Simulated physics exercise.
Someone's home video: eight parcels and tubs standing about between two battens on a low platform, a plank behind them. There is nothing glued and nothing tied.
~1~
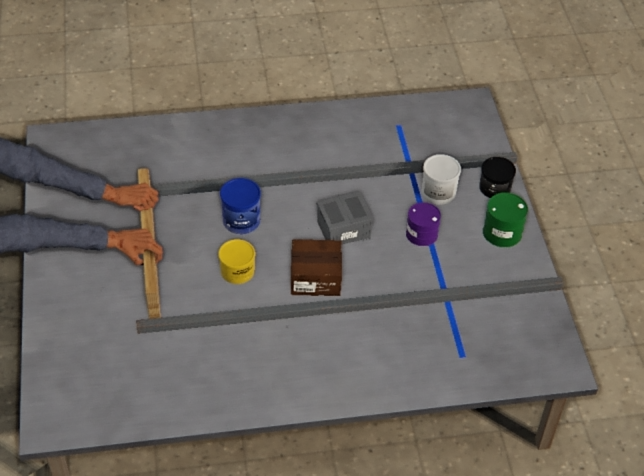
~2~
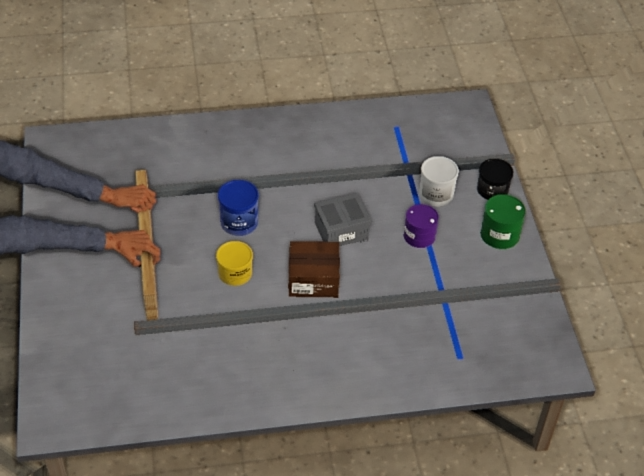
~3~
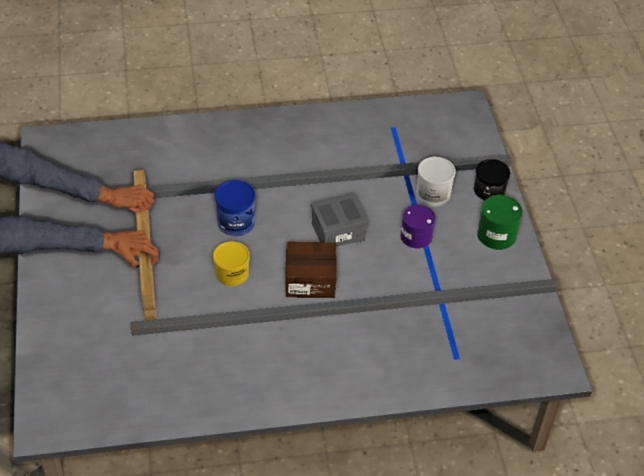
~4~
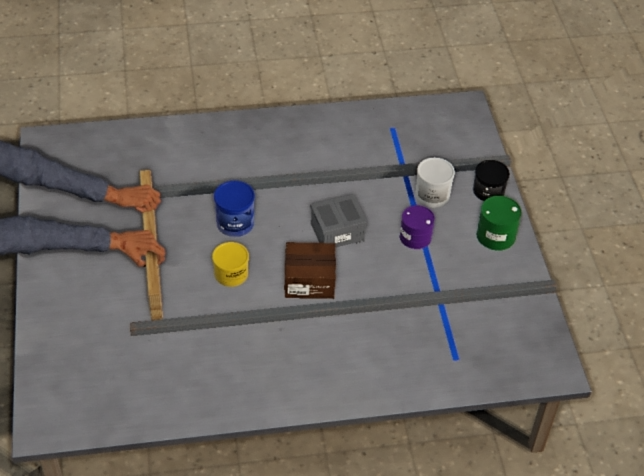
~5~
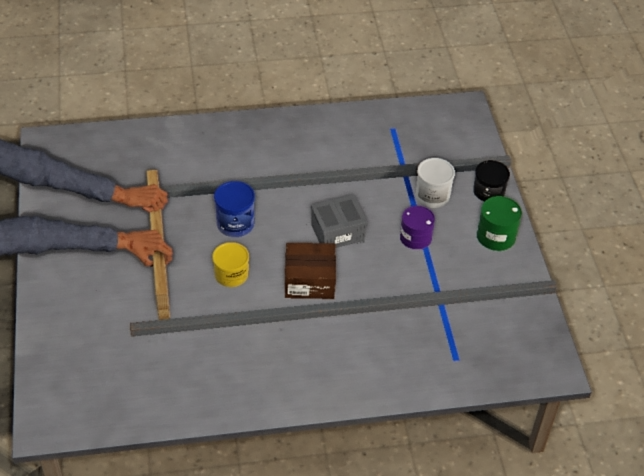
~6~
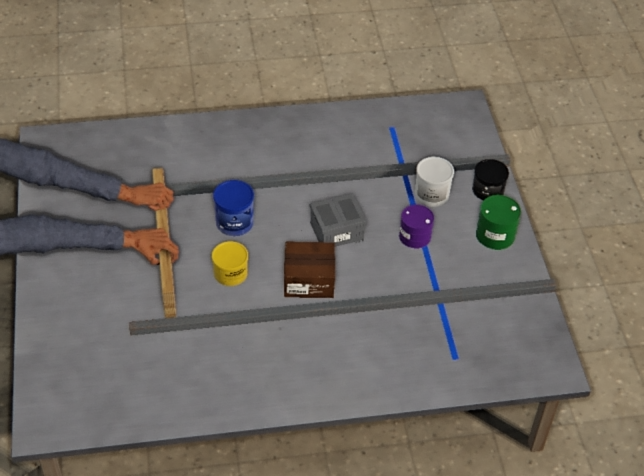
At the start, two hands hold a wooden plank at the left of a grey table, where eight containers and blocks stand between two battens, some near a blue tape line. The plank stays almost still, then the hands slide it slightly right, while the objects keep their places.
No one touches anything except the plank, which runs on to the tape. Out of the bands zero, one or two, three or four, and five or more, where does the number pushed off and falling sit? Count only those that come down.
It sits at zero.
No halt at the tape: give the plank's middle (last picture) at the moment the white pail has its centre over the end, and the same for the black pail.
The middle is at (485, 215) when it's the white pail, and at (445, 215) when it's the black pail.
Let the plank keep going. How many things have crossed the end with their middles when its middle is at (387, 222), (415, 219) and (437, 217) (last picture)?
Respectively 0, 0 and 0.
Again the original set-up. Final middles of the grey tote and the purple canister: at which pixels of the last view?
In the last picture the grey tote sits around (464, 211) and the purple canister around (502, 199).
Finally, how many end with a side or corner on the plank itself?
My count gives 3.
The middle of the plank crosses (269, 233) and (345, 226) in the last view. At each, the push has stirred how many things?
Counting first: 3, next 5.
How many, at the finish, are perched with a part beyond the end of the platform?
Overhanging: 0.
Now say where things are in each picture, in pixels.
In the first picture, black pail (497, 178); green canister (505, 220); white pail (440, 180); plank (149, 243); tape (428, 231).
In the second picture, green canister (503, 222); yellow pail (235, 264).
In the third picture, white pail (435, 182); brown parcel (311, 270).
In the fourth picture, black pail (491, 181); blue pail (235, 209).
In the fifth picture, green canister (499, 224); plank (158, 244).
In the sixth picture, black pail (490, 181); green canister (498, 223); white pail (434, 182); plank (164, 243); tape (421, 233).
Soon after, none off yet; black pail at rest near (490, 181); green canister at rest near (498, 223); white pail at rest near (434, 182).
In the end, the number that fall off is zero.
